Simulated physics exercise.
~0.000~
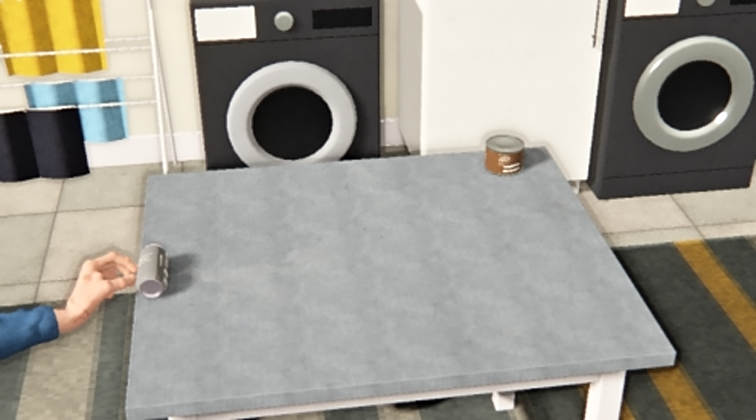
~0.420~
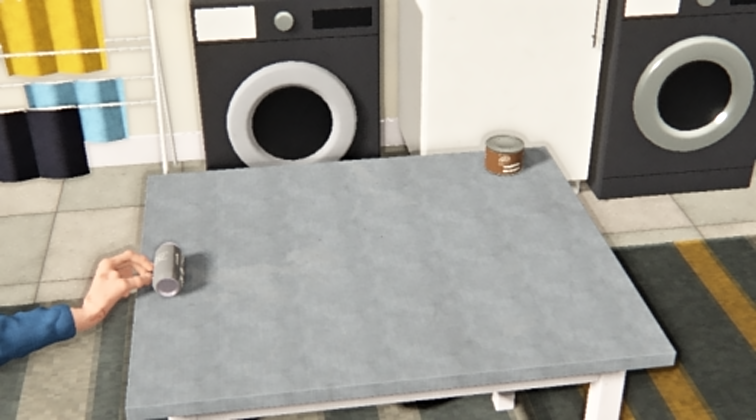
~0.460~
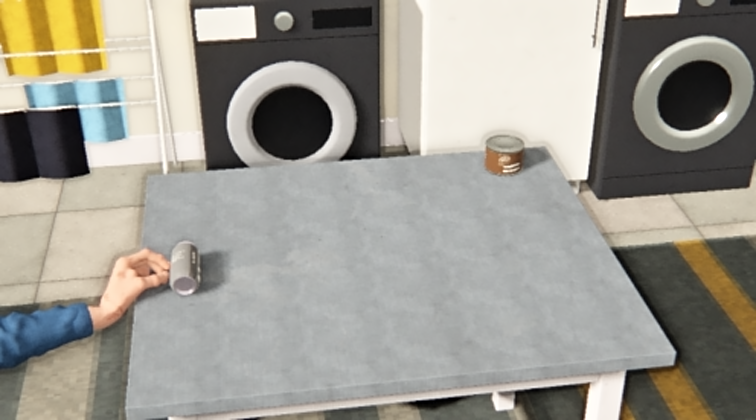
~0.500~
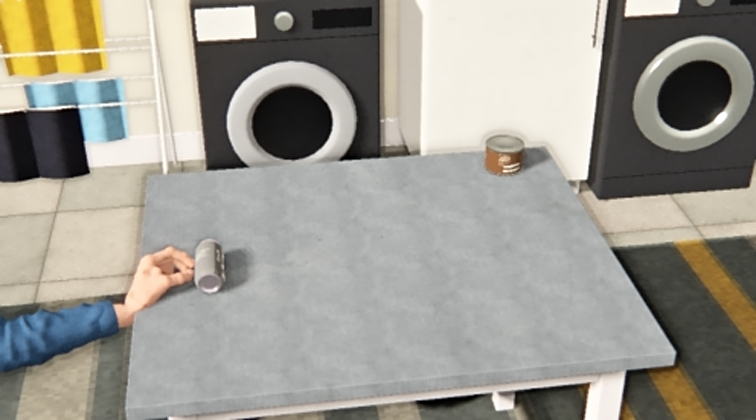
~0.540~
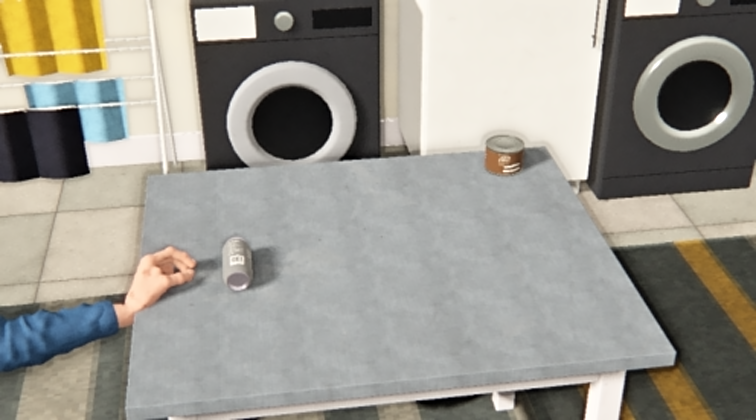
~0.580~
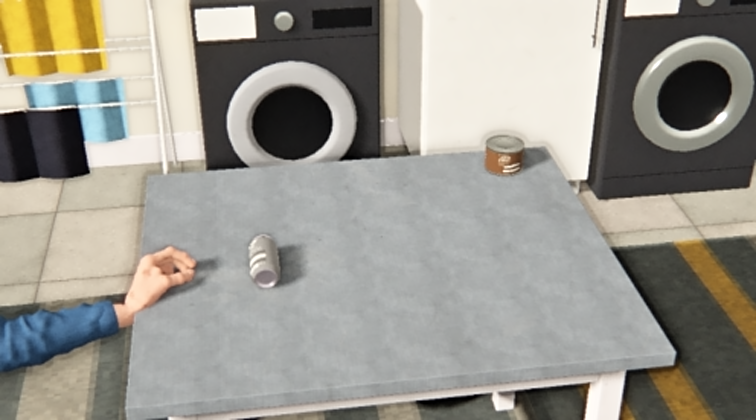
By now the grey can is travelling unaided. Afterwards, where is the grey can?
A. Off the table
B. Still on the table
Answer: A.
After 0.88 s, grey can shifted well along near (451, 245).
After 1.18 s, grey can now off the table.
After 1.48 s, things are still on the move.
In the end (1.7 s), off the table, grey can.
